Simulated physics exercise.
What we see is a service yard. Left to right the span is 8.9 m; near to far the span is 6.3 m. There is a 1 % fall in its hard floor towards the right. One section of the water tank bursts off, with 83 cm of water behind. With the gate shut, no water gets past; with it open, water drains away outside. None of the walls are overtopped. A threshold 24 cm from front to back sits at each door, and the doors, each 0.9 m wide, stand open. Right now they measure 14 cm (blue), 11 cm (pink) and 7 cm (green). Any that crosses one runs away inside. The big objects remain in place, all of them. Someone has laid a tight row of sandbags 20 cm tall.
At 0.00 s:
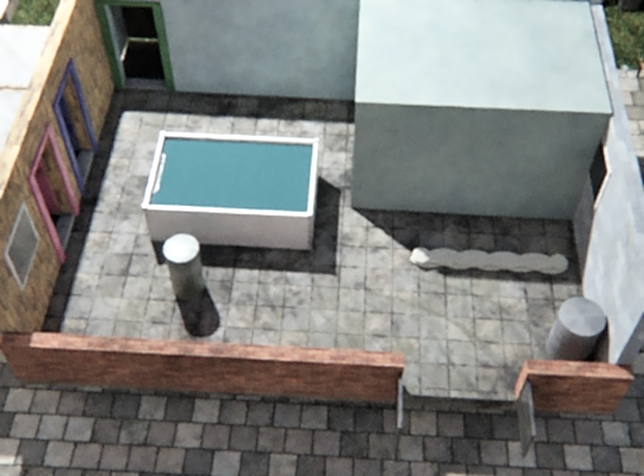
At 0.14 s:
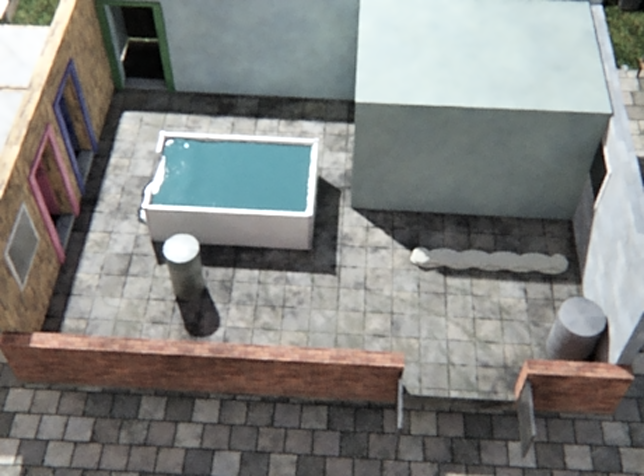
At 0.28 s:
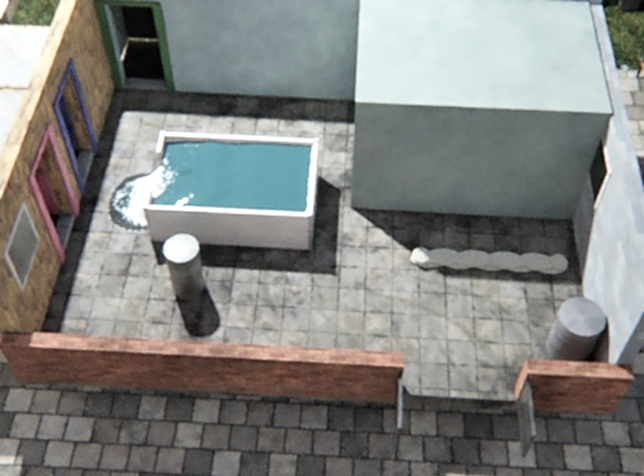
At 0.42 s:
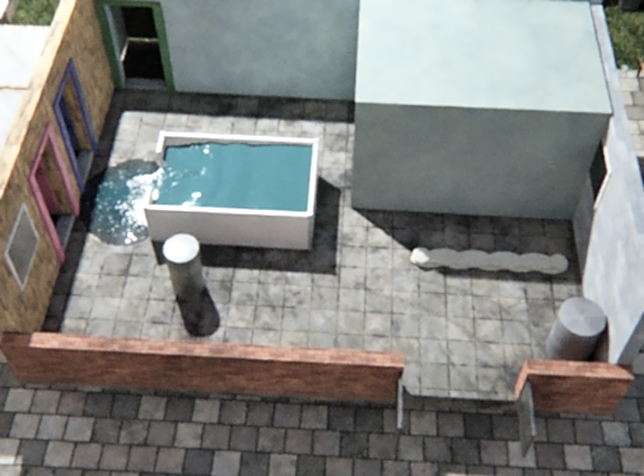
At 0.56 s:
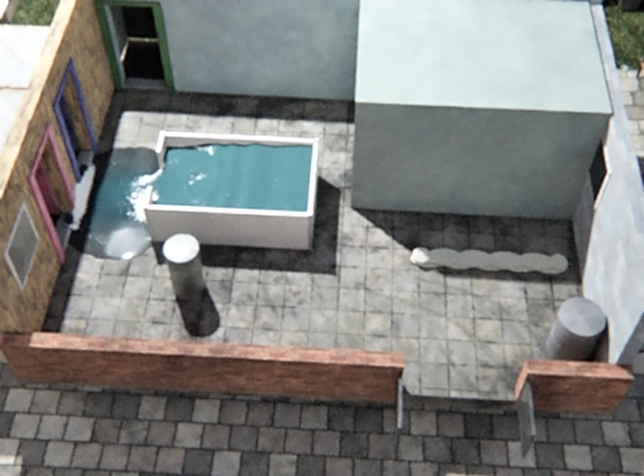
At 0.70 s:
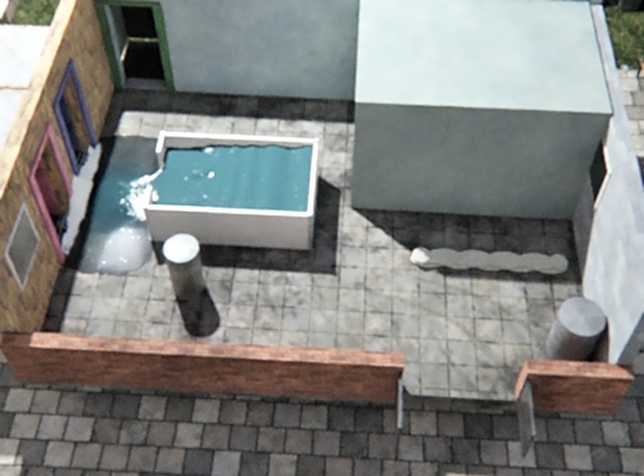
At first, still blue-green water fills a white-walled tank in a paved yard. Then water breaks out through the tank's left end, foaming onto the paving and spreading left to the wall with the pink and blue doors, while the tank's surface ripples and the ground by the green door stays dry.
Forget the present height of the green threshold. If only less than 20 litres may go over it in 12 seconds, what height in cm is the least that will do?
It needs to be about 22 cm high.
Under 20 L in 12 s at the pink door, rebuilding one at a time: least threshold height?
For the pink door, about 33 cm.
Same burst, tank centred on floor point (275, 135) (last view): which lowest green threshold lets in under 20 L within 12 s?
In that case about 36 cm.
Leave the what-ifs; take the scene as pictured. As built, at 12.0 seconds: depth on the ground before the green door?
Depth: Near 8.0 cm.
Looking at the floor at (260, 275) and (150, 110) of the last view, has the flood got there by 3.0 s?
I'd call the first spared by the flood and the second touched by the flood.
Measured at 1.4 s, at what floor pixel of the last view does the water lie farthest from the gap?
Near pixel (33, 358).
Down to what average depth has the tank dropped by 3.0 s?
It averages roughly 45 centimetres.
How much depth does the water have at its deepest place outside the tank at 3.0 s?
Around 32 centimetres.
After 1.4 s water covers 15 % of the floor, deepest (46 cm) near (91, 202); it has not reached the green door.
After 3.0 s water covers 30 % of the floor, deepest (32 cm) near (91, 202); 22 cm at the green door, 121 litres in over its 7 cm threshold.
After 12.0 s water covers 95 % of the floor, deepest (11 cm) near (586, 332); 8 cm at the green door, 373 litres in over its 7 cm threshold.
At the green door as built, the water arrived by 1.5 s and peaked near 23 cm at 2.6 s.
Run again over the same 12 s with other heights there, 51 litres in over 18.5 cm, 9 litres over 25 cm. The limit of 20 litres is kept from about 22 cm up.
